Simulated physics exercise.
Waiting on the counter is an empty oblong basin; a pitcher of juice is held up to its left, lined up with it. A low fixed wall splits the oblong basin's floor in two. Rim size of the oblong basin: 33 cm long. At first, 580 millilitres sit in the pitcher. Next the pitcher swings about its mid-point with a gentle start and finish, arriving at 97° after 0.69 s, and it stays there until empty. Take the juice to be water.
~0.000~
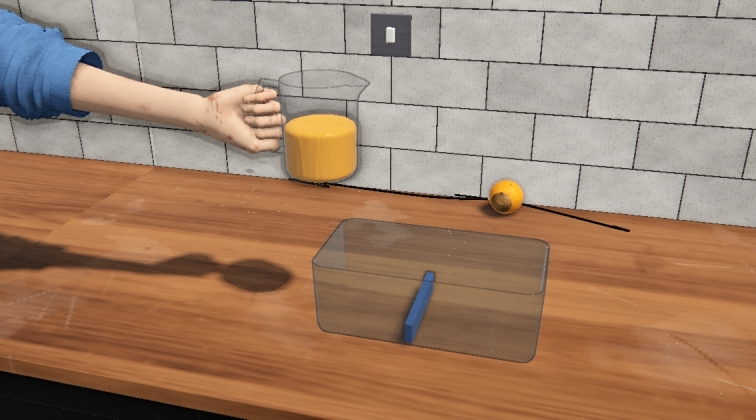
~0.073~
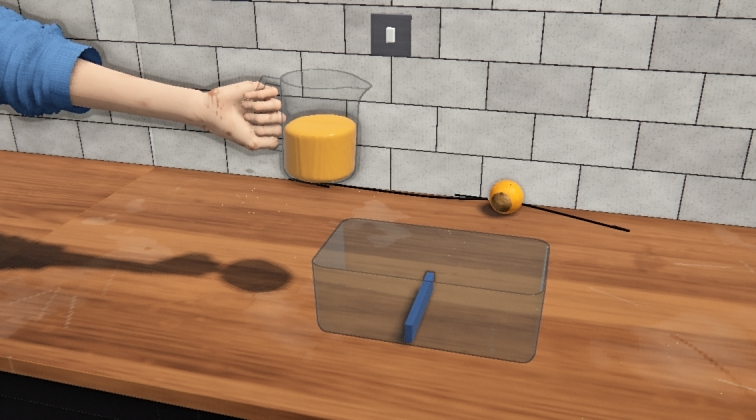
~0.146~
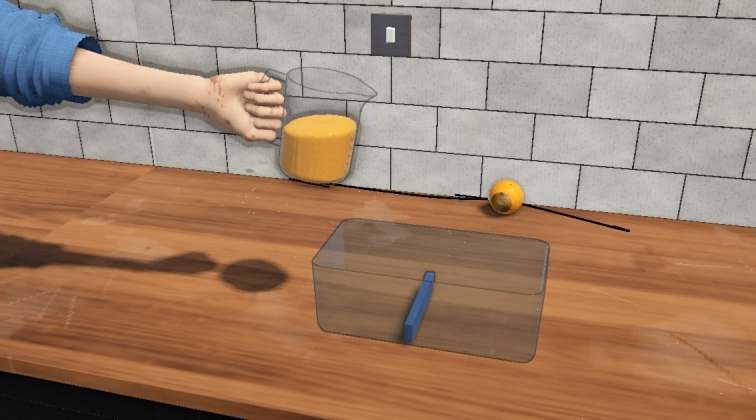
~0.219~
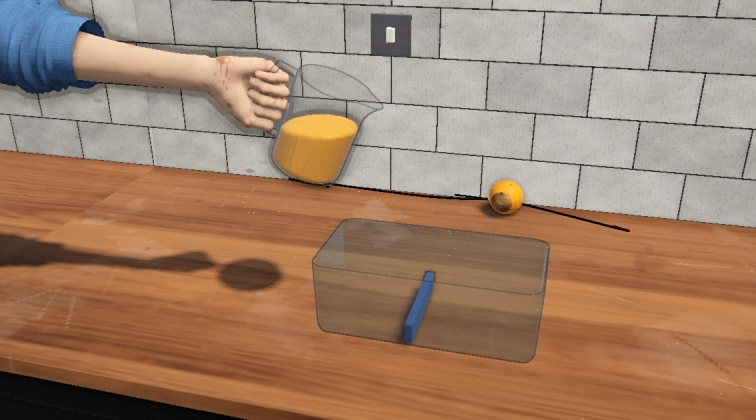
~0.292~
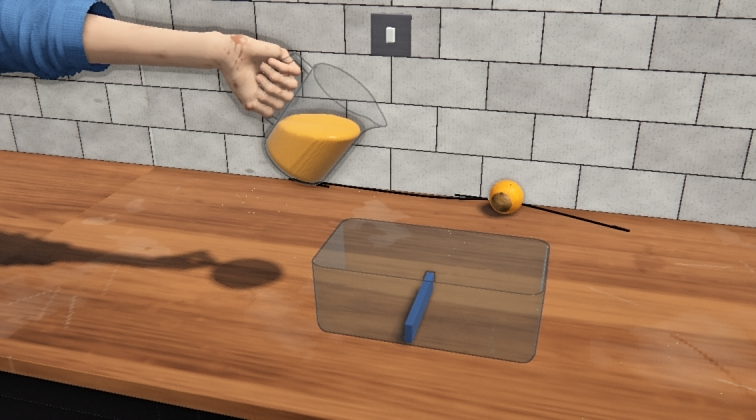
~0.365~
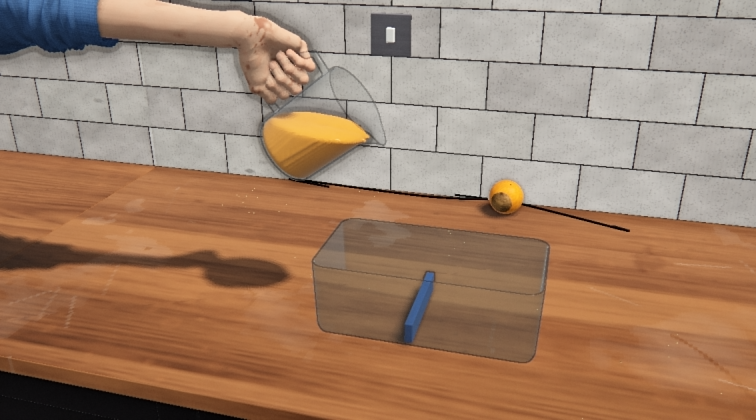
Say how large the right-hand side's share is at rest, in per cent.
Its share is roughly 56 per cent.
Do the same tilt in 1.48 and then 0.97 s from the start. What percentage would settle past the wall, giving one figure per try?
Roughly 55 per cent the first time and 55 per cent the second.
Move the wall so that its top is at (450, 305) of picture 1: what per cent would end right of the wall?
That would be about 10 in a hundred, I'd say.
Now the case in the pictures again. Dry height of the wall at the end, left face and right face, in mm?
Left: Roughly 20 mm; right: Roughly 20 mm.
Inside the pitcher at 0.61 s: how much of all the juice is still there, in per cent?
Remaining: Near 72 % of the total.
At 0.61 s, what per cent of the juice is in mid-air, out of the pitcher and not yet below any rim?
About 24 per cent.
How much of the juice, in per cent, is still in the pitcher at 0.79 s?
30 %.
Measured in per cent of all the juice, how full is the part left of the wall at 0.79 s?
Around 20 in a hundred.
After 0.61 s the tilt is 94° and 72 per cent is still to pour, 4 is left of the wall and 0 right of it.
After 0.79 s the tilt is 97° and 31 per cent is still to pour, 20 is left of the wall and 26 right of it.
After 0.98 s the tilt is 97° and 12 per cent is still to pour, 25 is left of the wall and 52 right of it.
After 1.19 s the tilt is 97° and 4 per cent is still to pour, 37 is left of the wall and 55 right of it.
In the end 43 per cent lies left of the wall, 56 right of it and 1 outside.
